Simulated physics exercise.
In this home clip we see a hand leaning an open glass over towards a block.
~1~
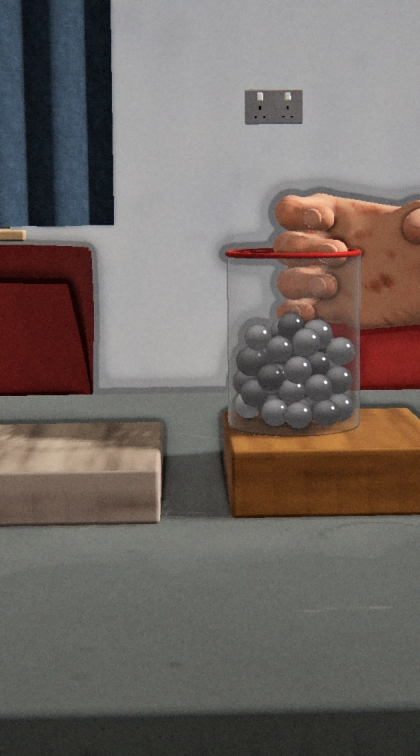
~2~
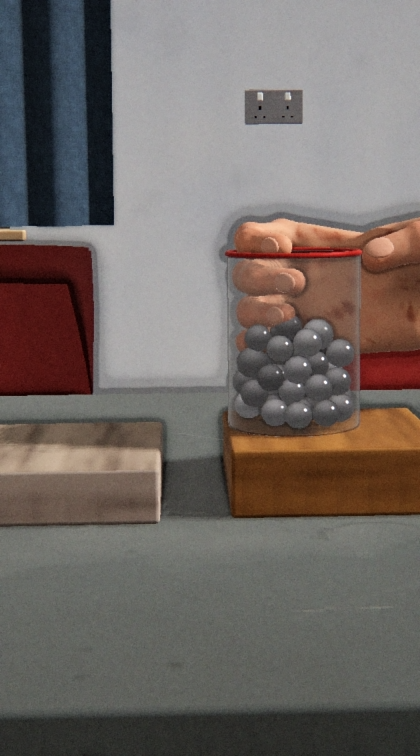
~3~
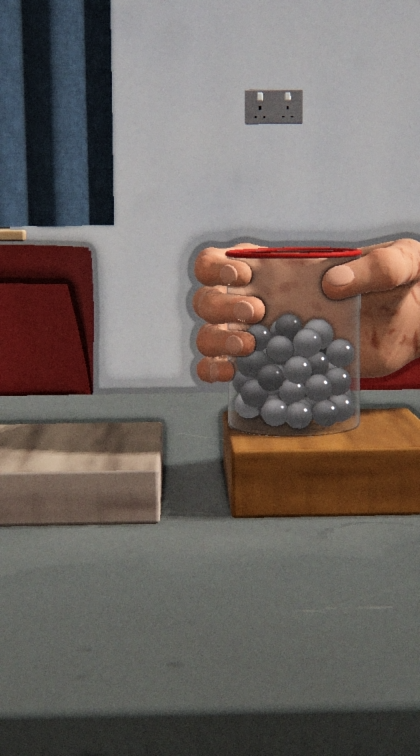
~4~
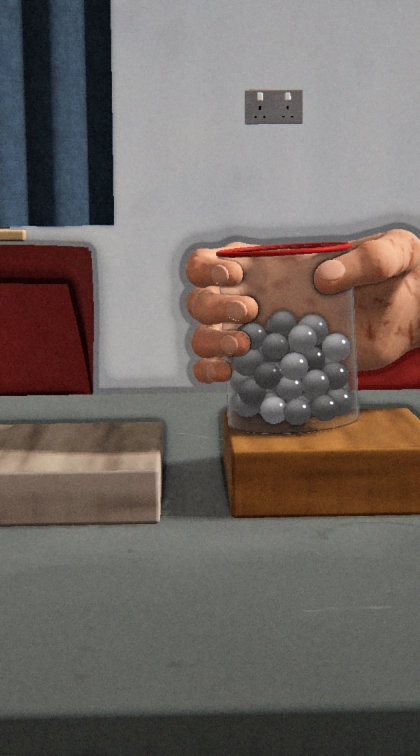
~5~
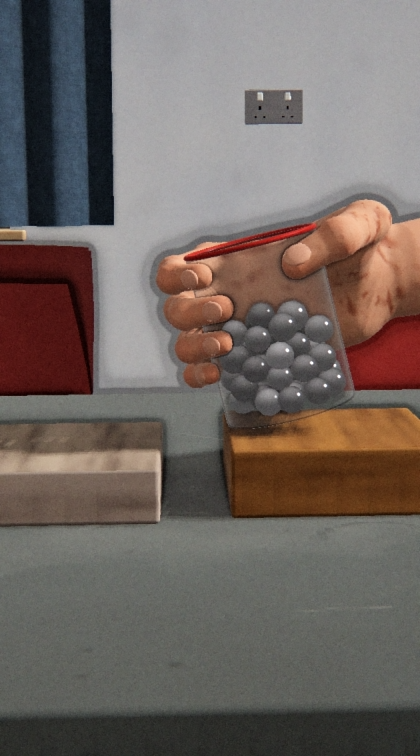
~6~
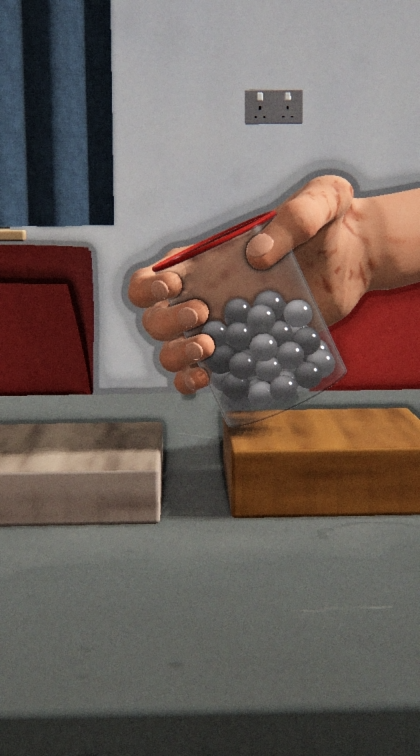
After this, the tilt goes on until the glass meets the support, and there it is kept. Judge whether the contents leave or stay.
They partly leave.
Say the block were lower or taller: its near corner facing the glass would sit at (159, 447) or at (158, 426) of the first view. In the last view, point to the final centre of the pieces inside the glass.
(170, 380) and (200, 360), approximately.
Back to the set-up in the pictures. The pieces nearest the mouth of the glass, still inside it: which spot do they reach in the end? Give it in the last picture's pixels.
I'd point to about (51, 430) in the last view.
Then, 0.62 s later than the last frame, the glass leans 52°; everything is still inside.
Then, 1.27 s later than the last frame, the glass leans 81°; everything is still inside.
Then, 2.05 s later than the last frame, the glass rests on the block at 102°; roughly half of the steel balls out of it.
When it is over, the glass rests on the block at 102°; roughly two thirds of the steel balls out of it.
